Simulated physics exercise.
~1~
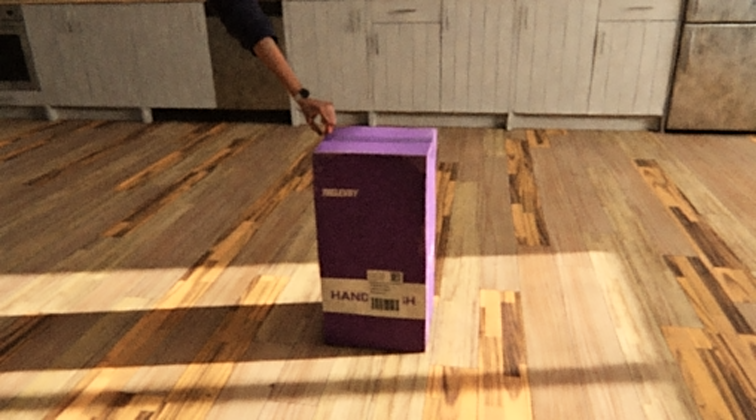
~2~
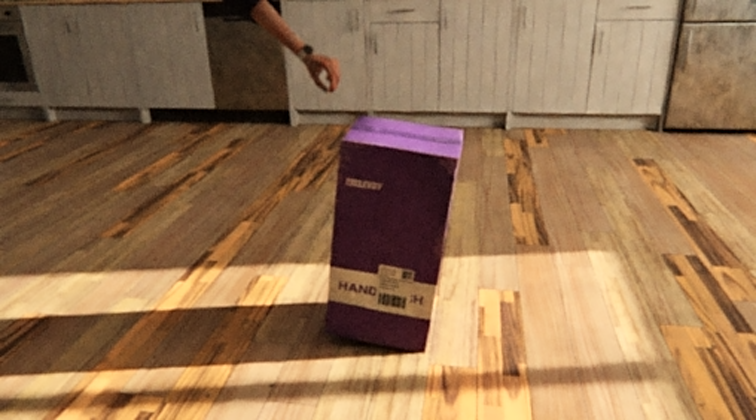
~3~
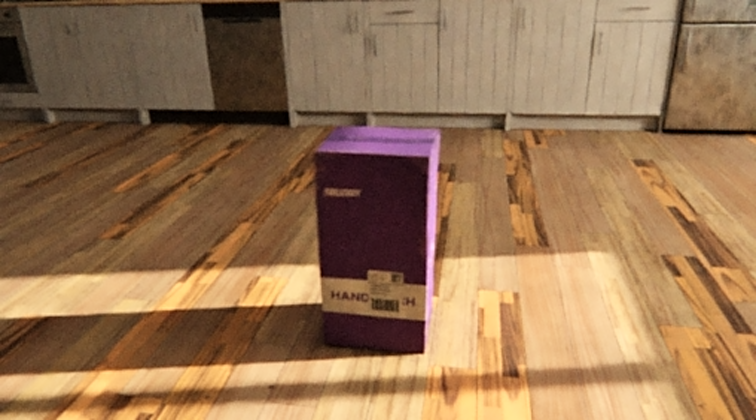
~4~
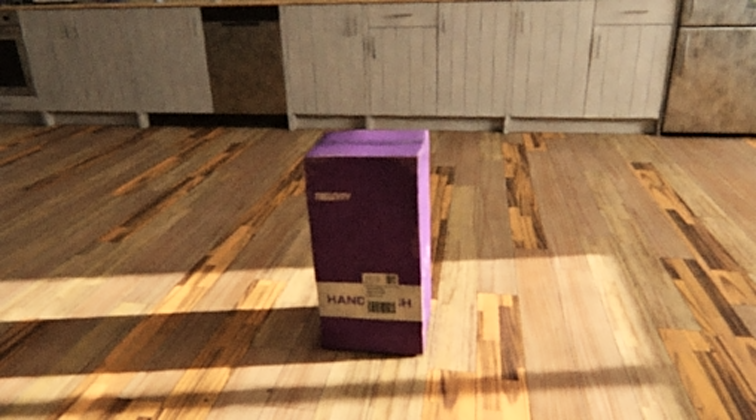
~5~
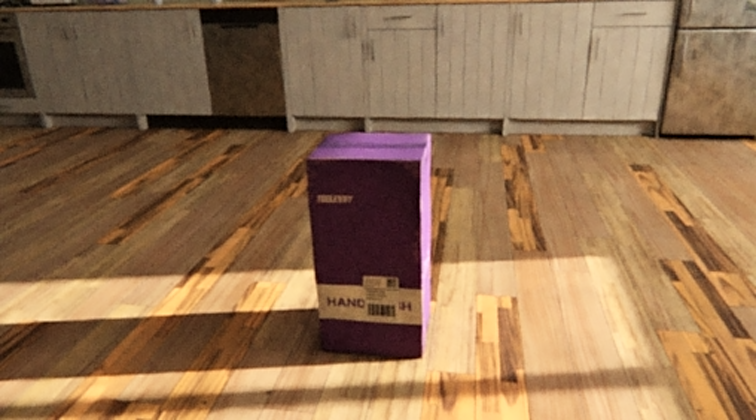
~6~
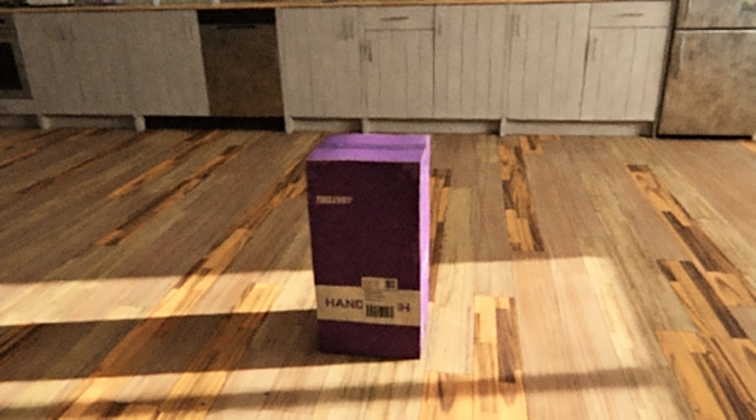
In a sunlit kitchen with whitish wooden cabinets along the back wall, a slightly swaying, hand-held view looks across a floor of mixed light and dark boards. A tall purple parcel with a pale printed band and a label stands upright near the middle, and a hand reaches from the upper left to touch its top. The parcel tips to the right, and the hand lets go and draws back. It then rocks back to the left, and the arm is gone from view. The parcel settles upright on its base and stays standing still in the light.
